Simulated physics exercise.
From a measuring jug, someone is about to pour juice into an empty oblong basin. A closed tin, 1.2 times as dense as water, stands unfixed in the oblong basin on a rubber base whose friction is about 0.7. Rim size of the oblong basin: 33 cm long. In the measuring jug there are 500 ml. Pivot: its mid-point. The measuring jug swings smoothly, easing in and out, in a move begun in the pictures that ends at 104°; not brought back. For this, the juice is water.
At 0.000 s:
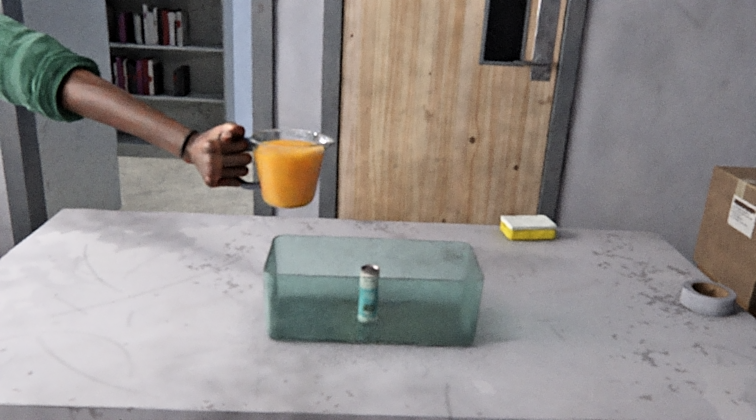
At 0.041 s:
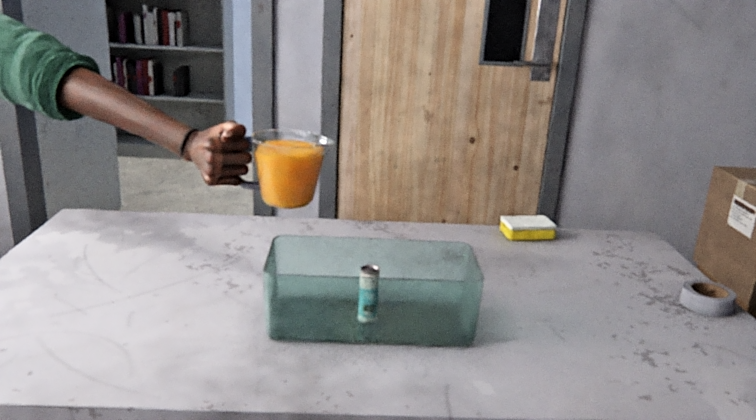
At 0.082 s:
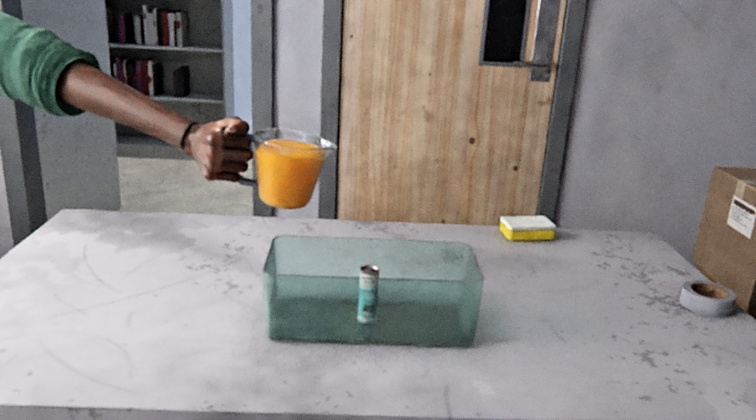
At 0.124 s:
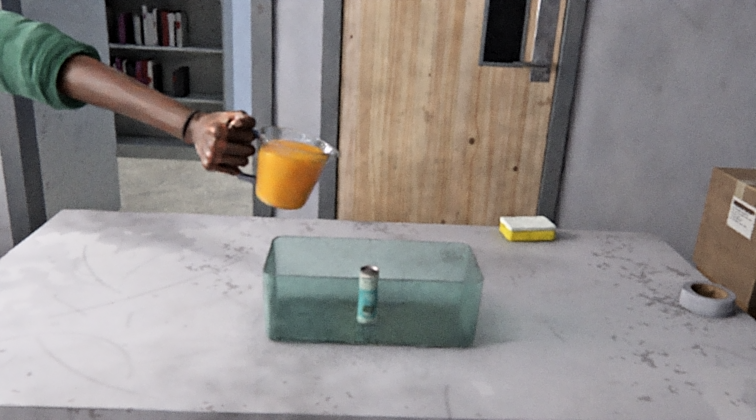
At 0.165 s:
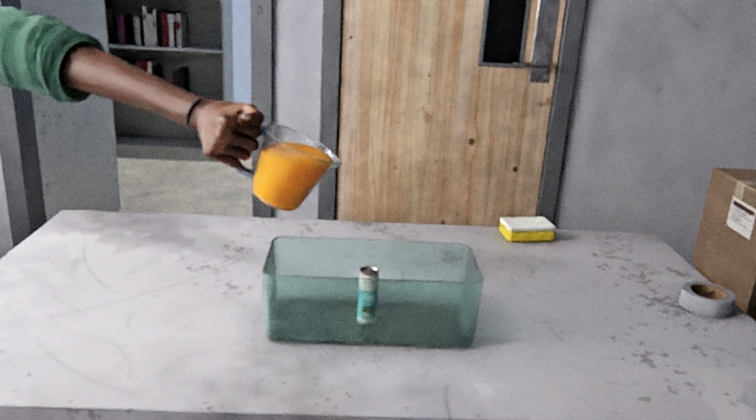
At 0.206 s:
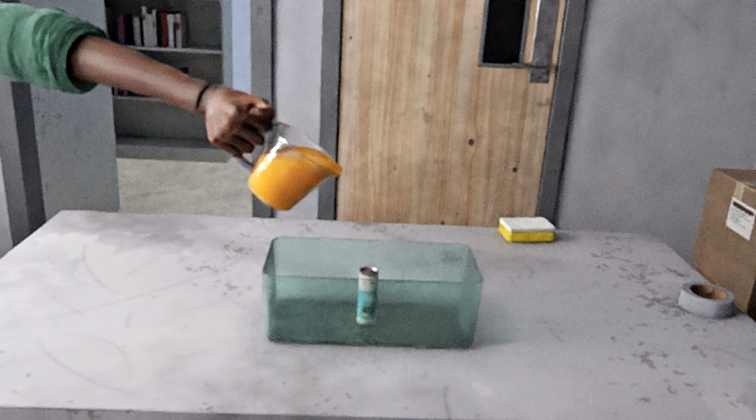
The footage shows a hand holding a glass measuring jug of orange juice above a green, see-through oblong basin with a small tin inside, then smoothly tilting the jug to the right until the juice reaches its spout.
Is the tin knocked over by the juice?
It gets tipped over.
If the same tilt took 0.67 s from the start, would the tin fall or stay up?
Tips over.
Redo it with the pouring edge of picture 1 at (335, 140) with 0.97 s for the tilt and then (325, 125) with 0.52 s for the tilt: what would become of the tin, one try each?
The tin overturns the first time and overturns the second time.
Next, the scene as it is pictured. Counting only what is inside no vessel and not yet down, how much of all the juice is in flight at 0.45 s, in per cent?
At that moment, about 32 percent.
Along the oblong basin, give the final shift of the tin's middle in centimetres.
All told, the tin's centre has moved close to 8.0 cm.
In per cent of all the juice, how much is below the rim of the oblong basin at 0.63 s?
Around 86 in a hundred.
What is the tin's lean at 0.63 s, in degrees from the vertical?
Some 5°.
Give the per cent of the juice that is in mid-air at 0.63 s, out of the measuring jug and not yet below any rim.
Something like 9 per cent is in the air then.
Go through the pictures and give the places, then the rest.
In the first frame, tilt 0°; pouring edge (335, 141); surface from (255, 145) to (324, 149); the oblong basin's rim runs from (269, 254) to (477, 262); the tin's top is at (370, 271).
In the second frame, tilt 2°; pouring edge (336, 143); surface from (256, 145) to (324, 149).
In the third frame, tilt 6°; pouring edge (337, 147); surface from (258, 144) to (325, 151).
In the fourth frame, tilt 14°; pouring edge (340, 154); surface from (261, 144) to (328, 154).
In the fifth frame, tilt 24°; pouring edge (342, 164); surface from (264, 148) to (332, 157).
In the sixth frame, tilt 35°; pouring edge (342, 175); surface from (263, 154) to (336, 165); 1 per cent is over the edge.
By 0.45 s the tilt is 99° and 37 per cent is still to pour; the tin stands where it began.
By 0.63 s the tilt is 104° and 5 per cent is still to pour; the tin leans 6°.
By 0.82 s the tilt is 104° and 0 per cent is still to pour; the tin lies on its side.
By 1.02 s the tilt is 104° and 0 per cent is still to pour; the tin lies on its side.
At rest the tin lies on its side.
